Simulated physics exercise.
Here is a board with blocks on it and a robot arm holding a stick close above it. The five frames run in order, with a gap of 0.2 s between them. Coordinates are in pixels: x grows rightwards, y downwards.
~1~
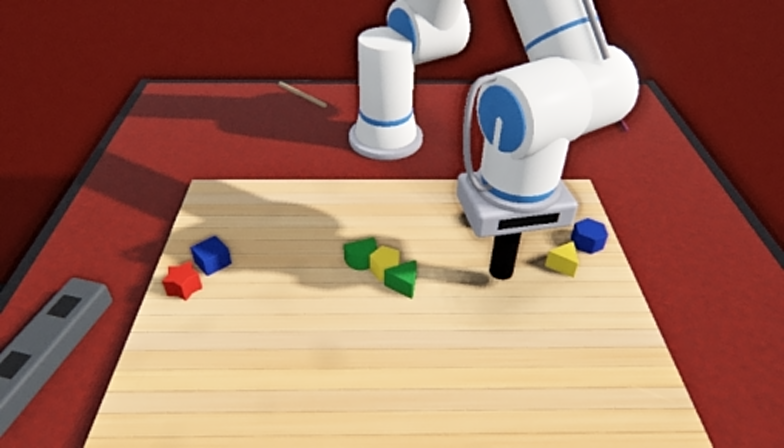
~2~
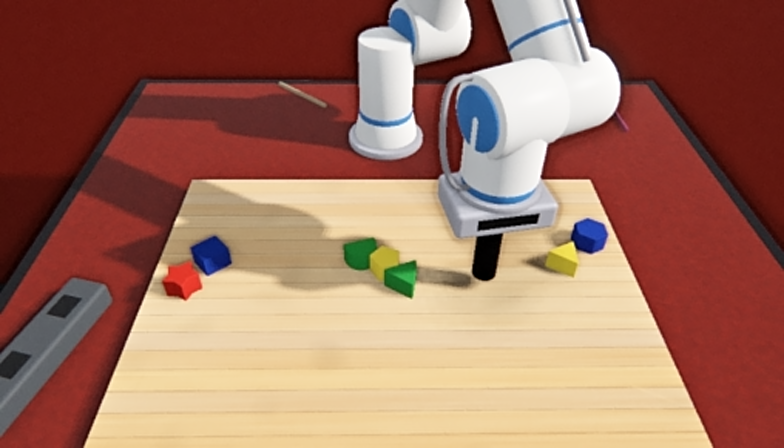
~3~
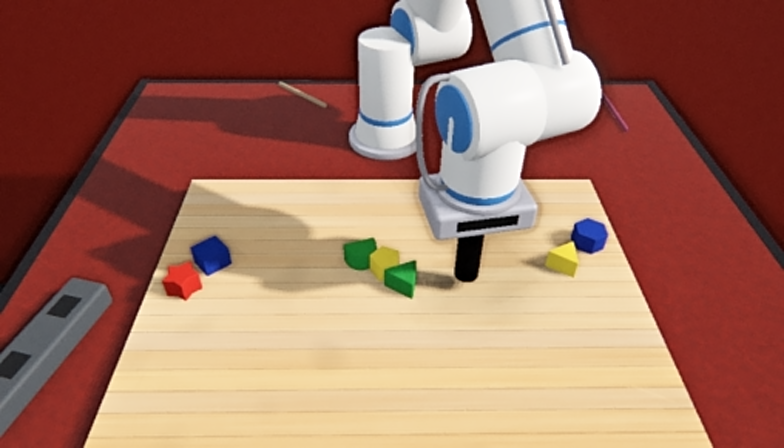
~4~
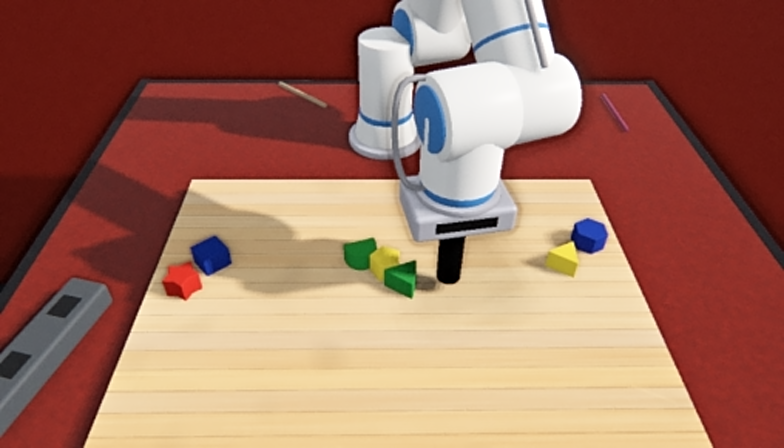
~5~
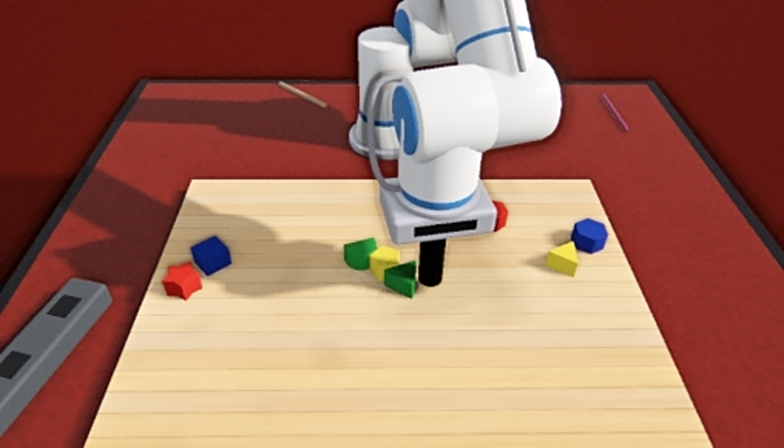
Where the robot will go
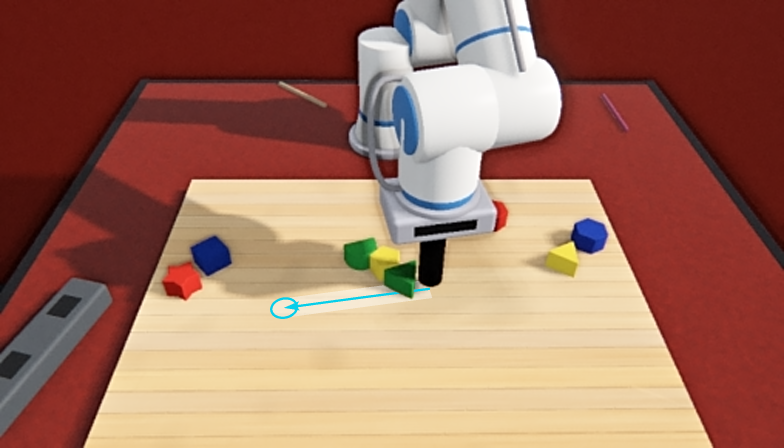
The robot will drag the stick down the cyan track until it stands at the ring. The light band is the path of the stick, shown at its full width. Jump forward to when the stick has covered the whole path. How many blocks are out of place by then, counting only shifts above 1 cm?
It looks like one block will be pushed more than about 1 cm.
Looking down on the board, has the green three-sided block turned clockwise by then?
Going by the path, yes.
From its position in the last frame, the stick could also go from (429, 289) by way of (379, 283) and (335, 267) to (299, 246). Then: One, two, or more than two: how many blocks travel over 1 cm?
It looks like three or more blocks will be pushed more than about 1 cm.
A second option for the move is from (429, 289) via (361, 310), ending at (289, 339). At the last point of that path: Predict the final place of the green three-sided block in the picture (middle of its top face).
Its top face will be centred at roughly (364, 274).
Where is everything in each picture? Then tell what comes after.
The first frame shows stick's lower end (501, 272); green D-shaped block (362, 246); yellow five-sided block (386, 256); green three-sided block (404, 271).
The second frame shows stick (484, 273); blocks still.
The third frame shows stick (466, 274); blocks still.
The fourth frame shows stick (448, 276); blocks still.
The fifth frame shows stick (430, 279); green D-shaped block (362, 246); yellow five-sided block (386, 256); green three-sided block (404, 271).
Drawn move, straight from (429, 289) to (284, 308).
On the path given first. One third of the way, stick (381, 285); green D-shaped block (360, 245); yellow five-sided block (384, 254); green three-sided block (359, 272), turned 35° clockwise.
Two thirds of the way, stick (331, 291); green D-shaped block (360, 245); yellow five-sided block (384, 254); green three-sided block (332, 269), turned 75° clockwise.
At the end, stick (283, 298); green D-shaped block (360, 245); yellow five-sided block (384, 254); green three-sided block (332, 269), turned 75° clockwise.
